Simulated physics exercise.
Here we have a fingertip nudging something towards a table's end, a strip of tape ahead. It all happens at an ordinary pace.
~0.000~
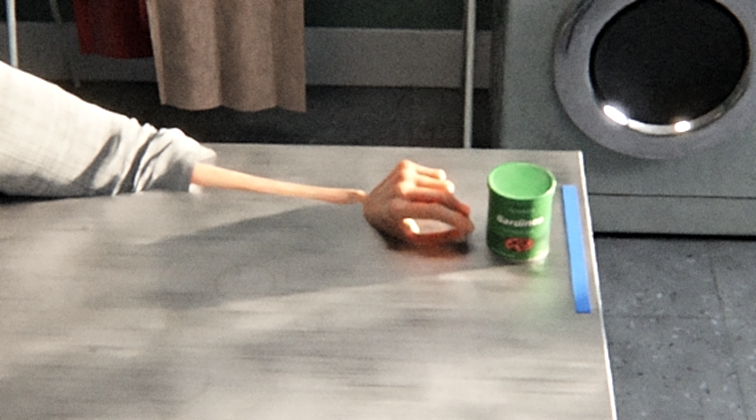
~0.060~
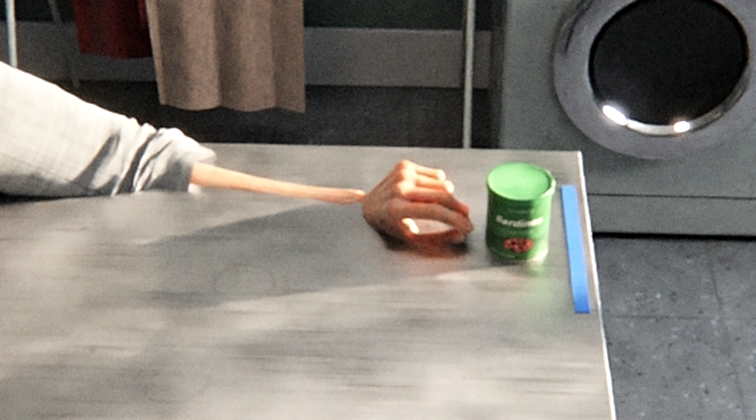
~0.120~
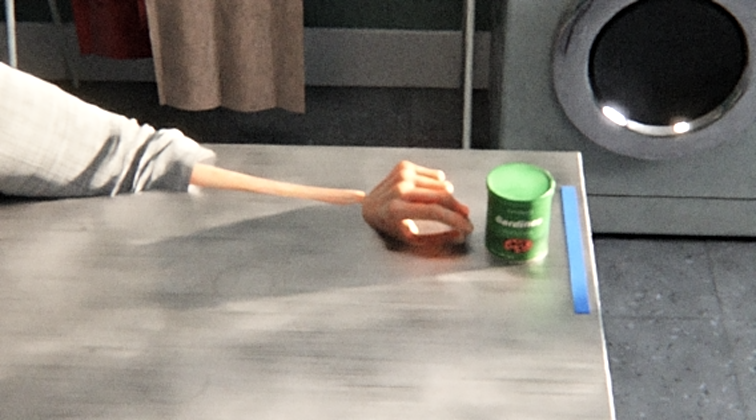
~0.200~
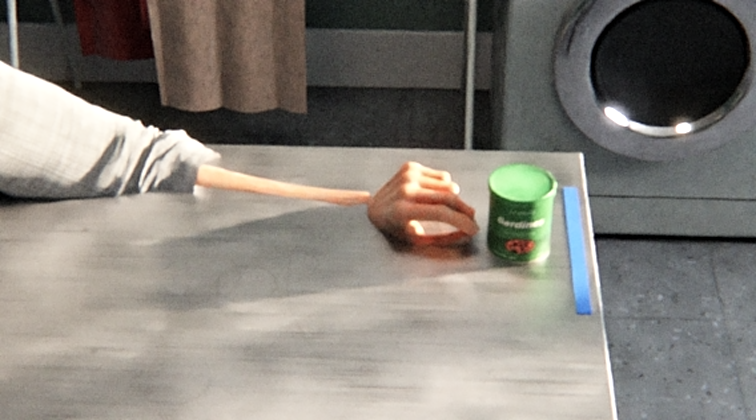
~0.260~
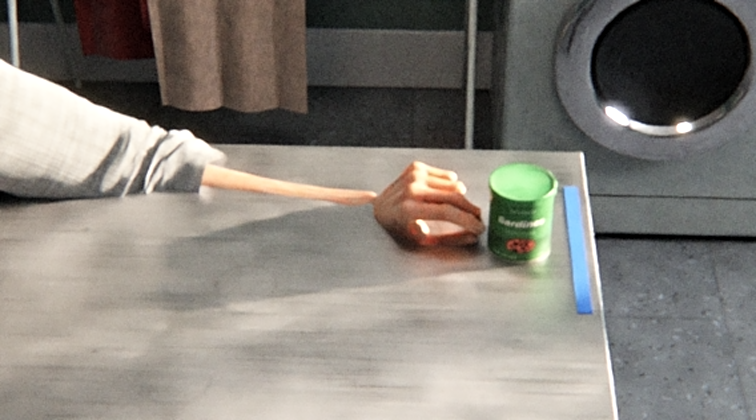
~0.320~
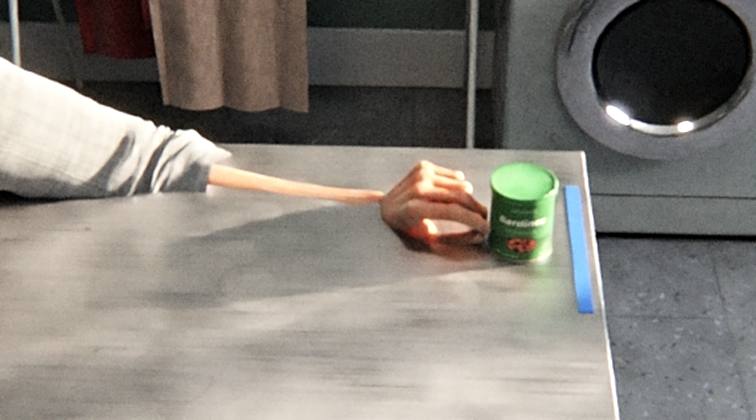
In the video, a hand resting on a grey table beside a green pot stays nearly still, then slides slightly right until its fingers are close against the pot, which barely moves beside a strip of blue tape.
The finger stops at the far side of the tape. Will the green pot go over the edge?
As it turns out, the green pot drops to the floor.
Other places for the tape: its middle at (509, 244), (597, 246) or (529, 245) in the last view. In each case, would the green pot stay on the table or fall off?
Try by try, it does not fall; falls off the table; remains on top.
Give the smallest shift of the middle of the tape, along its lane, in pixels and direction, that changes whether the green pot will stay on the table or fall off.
Roughly 24 pixels left.
After 1.38 s, green pot turned 24° from its first pose near (632, 225).
After 1.62 s, green pot on its way down near (678, 404).
After 1.82 s, green pot at the bottom.
In the end (2.0 s), the green pot goes over the edge.
